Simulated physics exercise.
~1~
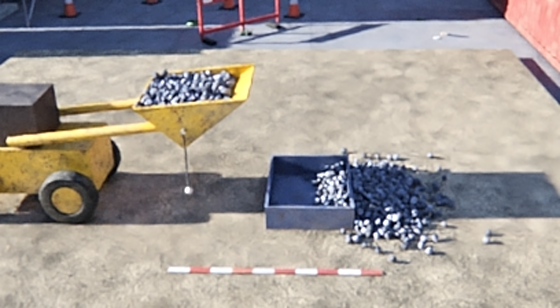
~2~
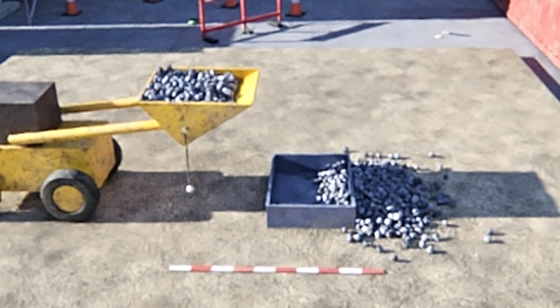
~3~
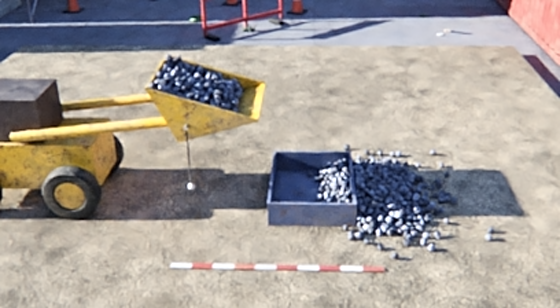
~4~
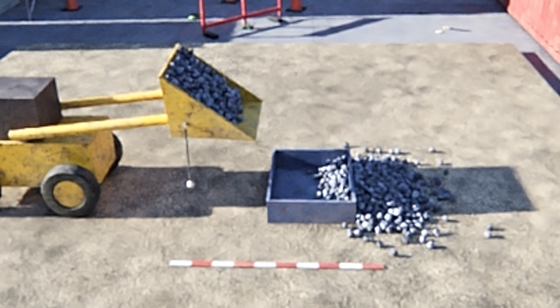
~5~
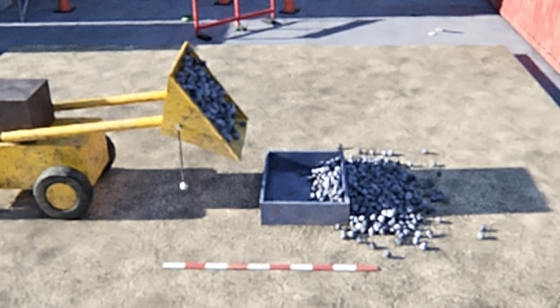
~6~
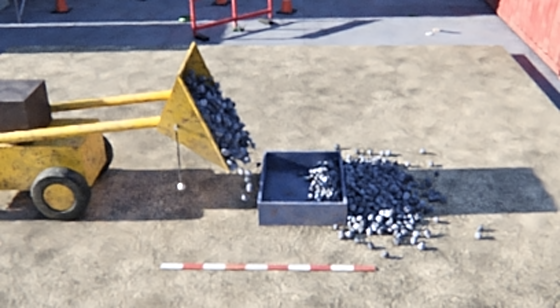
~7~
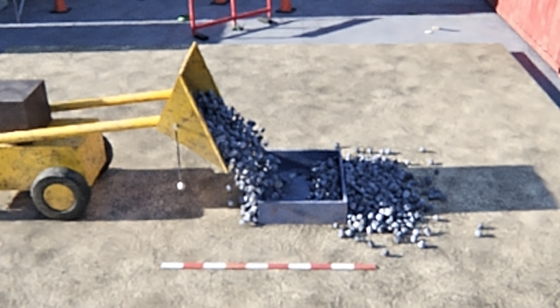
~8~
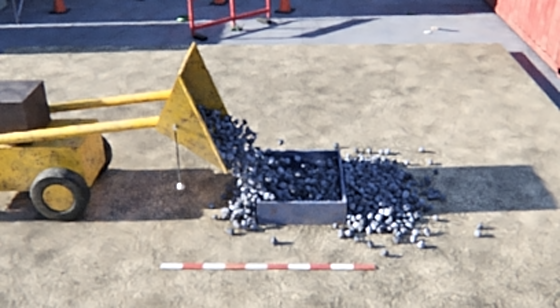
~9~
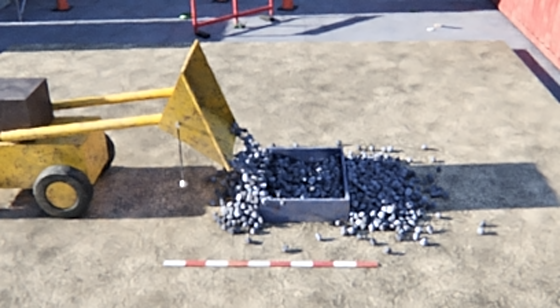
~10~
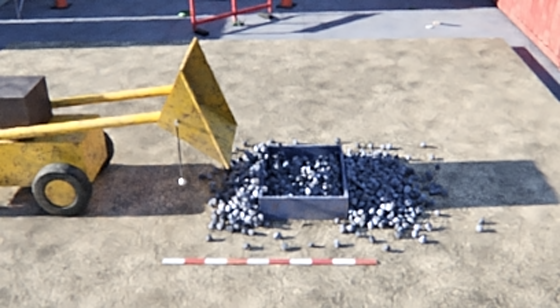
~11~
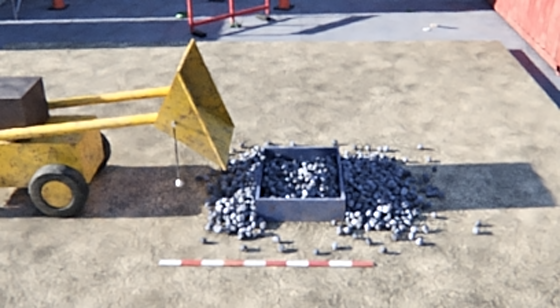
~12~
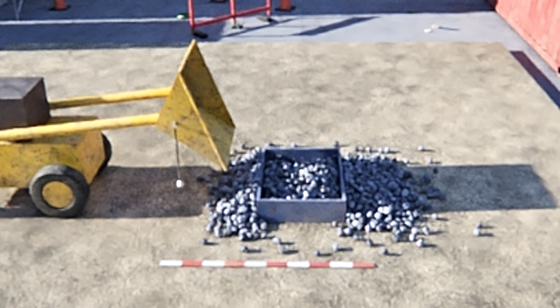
A yellow loader tips its bucket, spilling grey stones into and around a dark bin.
